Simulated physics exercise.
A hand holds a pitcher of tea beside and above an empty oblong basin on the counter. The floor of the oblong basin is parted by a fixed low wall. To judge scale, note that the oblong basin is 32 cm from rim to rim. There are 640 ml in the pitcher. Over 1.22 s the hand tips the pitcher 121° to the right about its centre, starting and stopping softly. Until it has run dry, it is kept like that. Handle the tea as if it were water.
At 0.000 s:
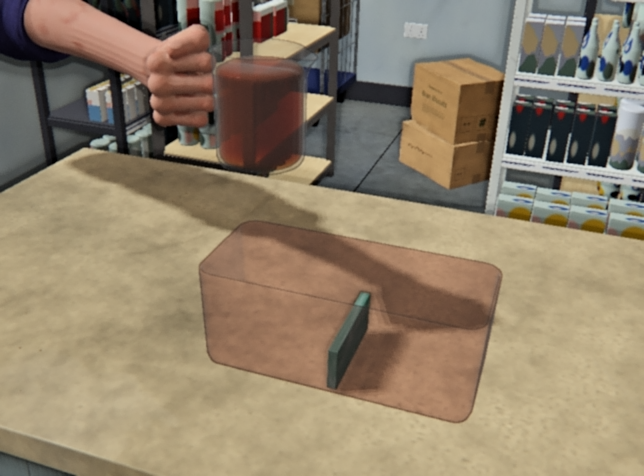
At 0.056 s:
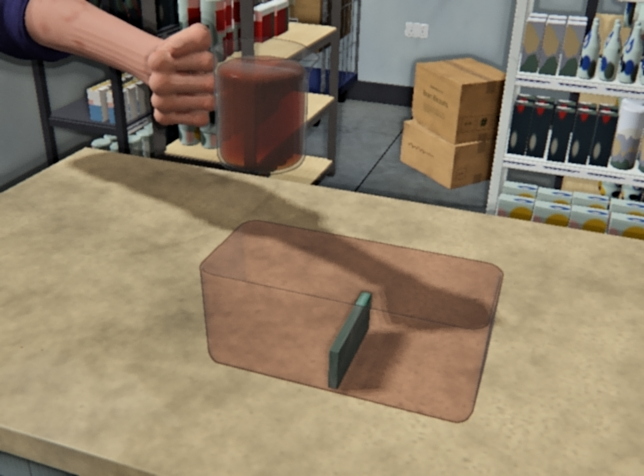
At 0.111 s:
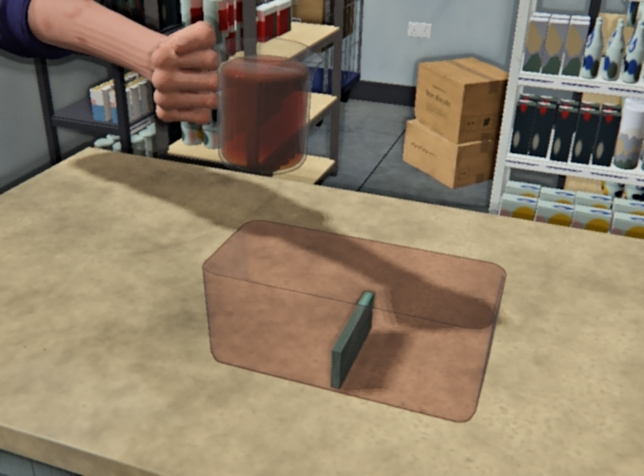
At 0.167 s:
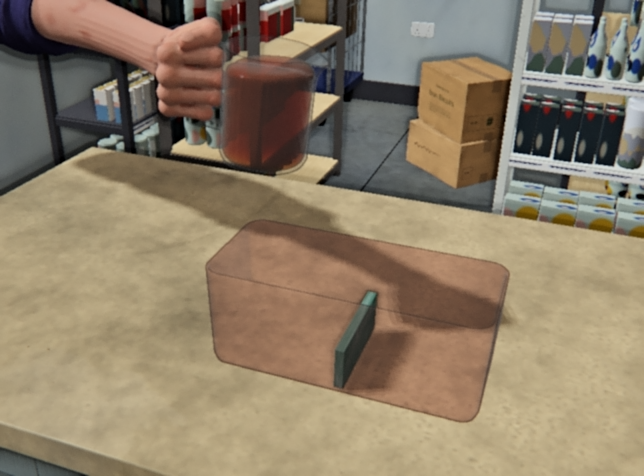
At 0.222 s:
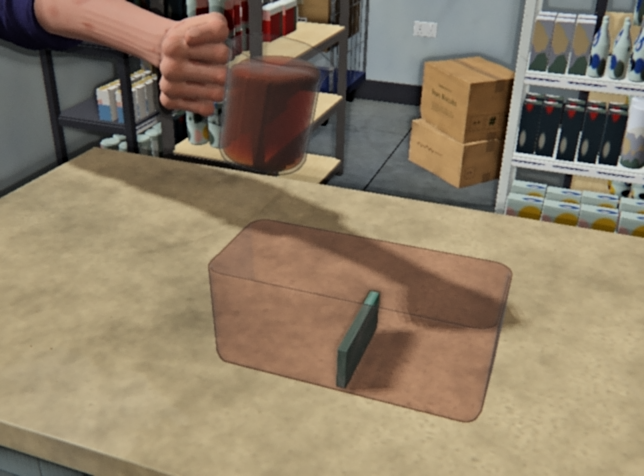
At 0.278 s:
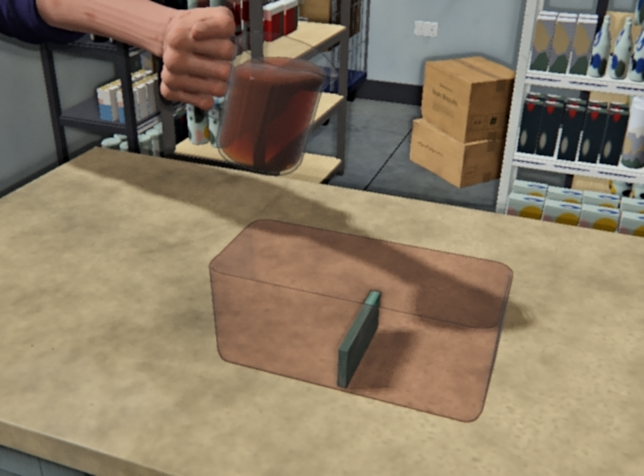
A hand tilts a pitcher of tea slightly rightward above an empty basin on a counter.
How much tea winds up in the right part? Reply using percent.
About 84 per cent.
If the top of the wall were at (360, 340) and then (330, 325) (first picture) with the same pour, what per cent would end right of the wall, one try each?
In turn about 65 and 90 per cent.
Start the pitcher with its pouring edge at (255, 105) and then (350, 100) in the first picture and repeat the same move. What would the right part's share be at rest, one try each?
Roughly 5 per cent the first time and 95 per cent the second.
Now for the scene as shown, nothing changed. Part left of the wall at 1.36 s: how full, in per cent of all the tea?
About 14 percent.
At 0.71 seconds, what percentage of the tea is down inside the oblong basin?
At that time the basin holds about 6 per cent of the liquid.
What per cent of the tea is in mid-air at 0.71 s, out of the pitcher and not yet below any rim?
Close to 20 per cent, I'd say.
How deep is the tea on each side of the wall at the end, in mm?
The left side settles near 4 mm and the right side near 28 mm.
After 0.71 s the tilt is 76° and 75 per cent is still to pour, 0 is left of the wall and 6 right of it.
After 1.03 s the tilt is 114° and 15 per cent is still to pour, 2 is left of the wall and 63 right of it.
After 1.36 s the tilt is 121° and 0 per cent is still to pour, 15 is left of the wall and 84 right of it.
After 1.72 s the tilt is 121° and 0 per cent is still to pour, 15 is left of the wall and 84 right of it.
In the end 15 per cent lies left of the wall, 84 right of it and 1 outside.
